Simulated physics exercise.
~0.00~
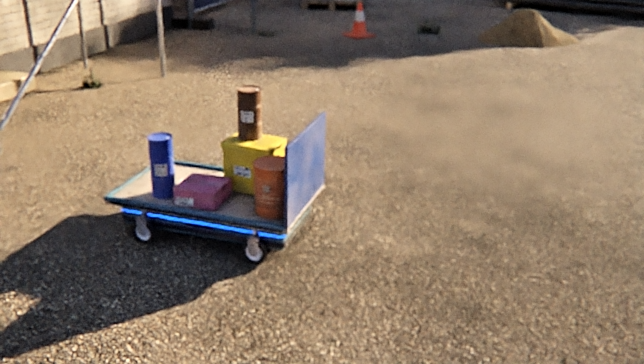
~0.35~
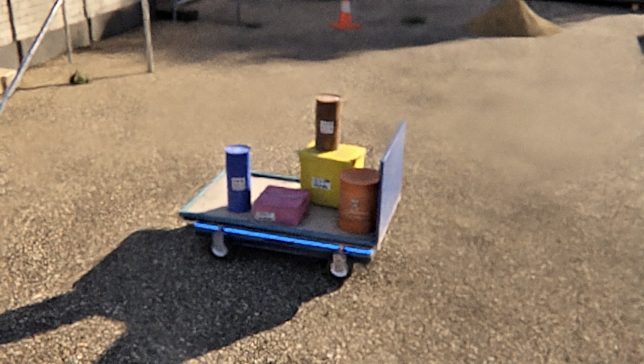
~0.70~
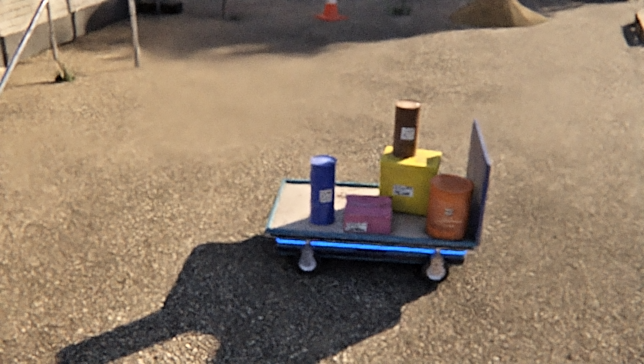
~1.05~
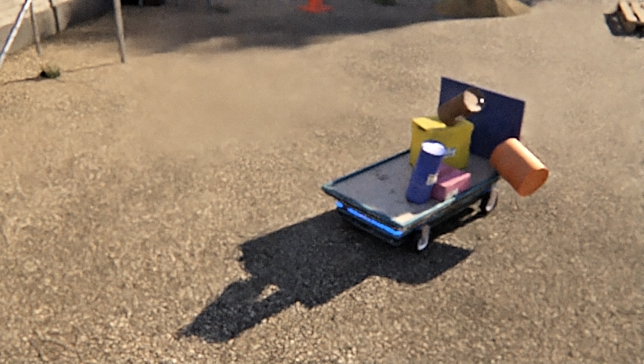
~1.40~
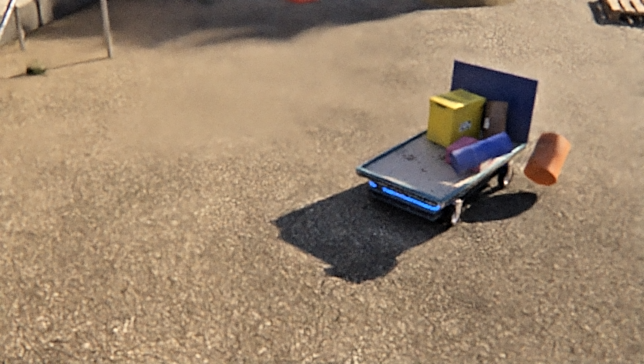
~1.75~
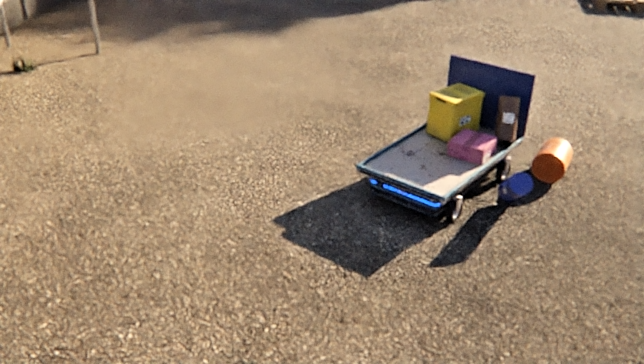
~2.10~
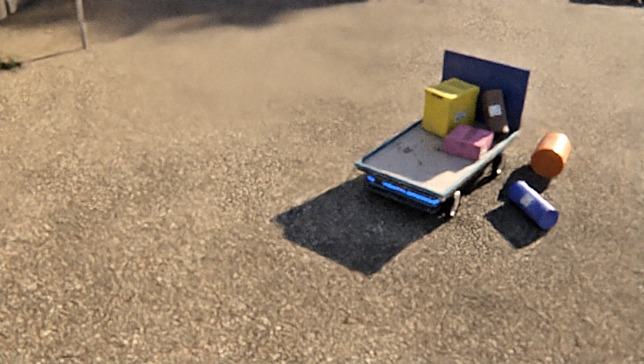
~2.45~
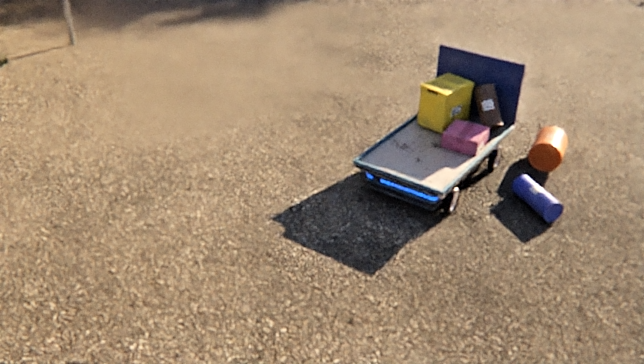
In a sunlit gravel yard seen from above, a flat cart with a glowing blue edge and a tall board at its right end carries five objects. A blue canister, a pink parcel, a yellow tote with a brown canister on top, and an orange pail ride on its deck. The cart rolls right, then turns away from the viewer. As it swings, the orange pail tumbles off and the brown and blue canisters tip. The blue canister then drops off too. The cart stands still with the tote, parcel and toppled brown canister aboard, the others lying on the ground at right.
